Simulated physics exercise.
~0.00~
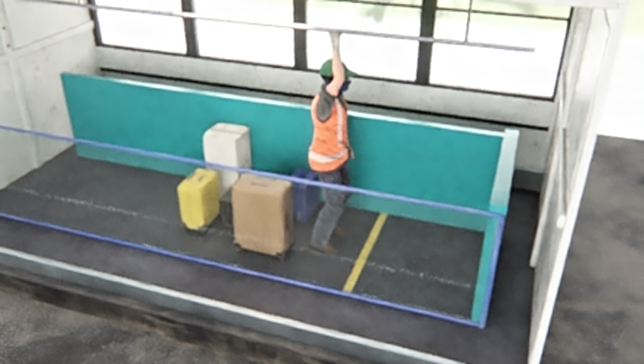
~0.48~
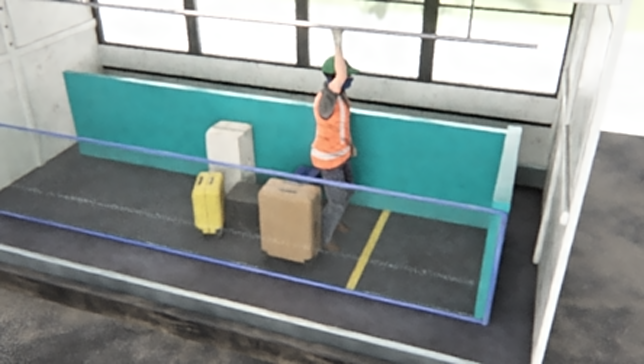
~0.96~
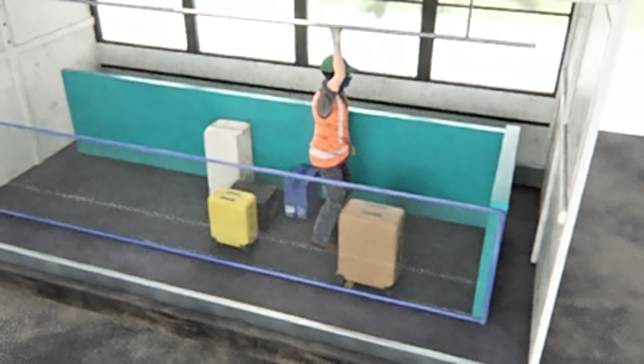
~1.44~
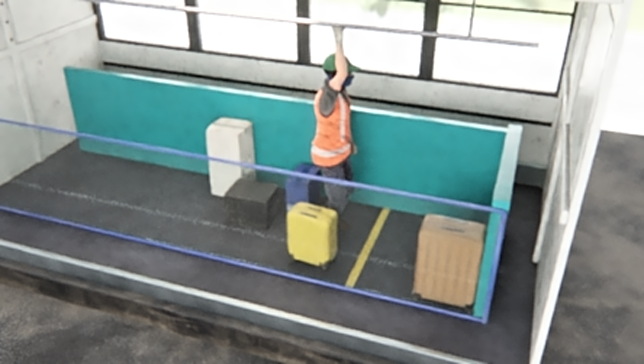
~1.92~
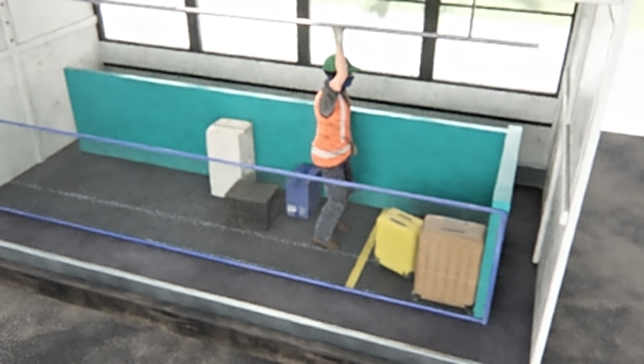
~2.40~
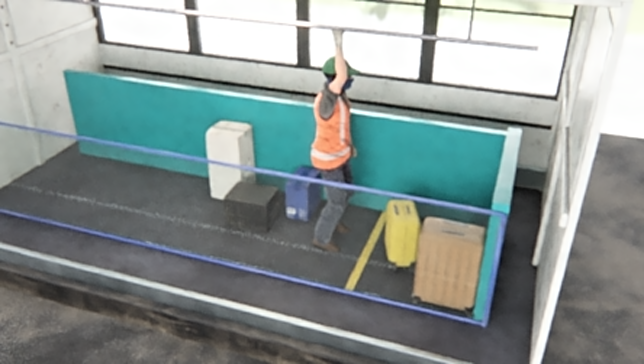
In this clip, a brown wheeled case and a smaller yellow one roll right past a standing traveller holding an overhead rail, and both end upright beyond the yellow line, while the white bag, black crate and blue carton stay short of it.
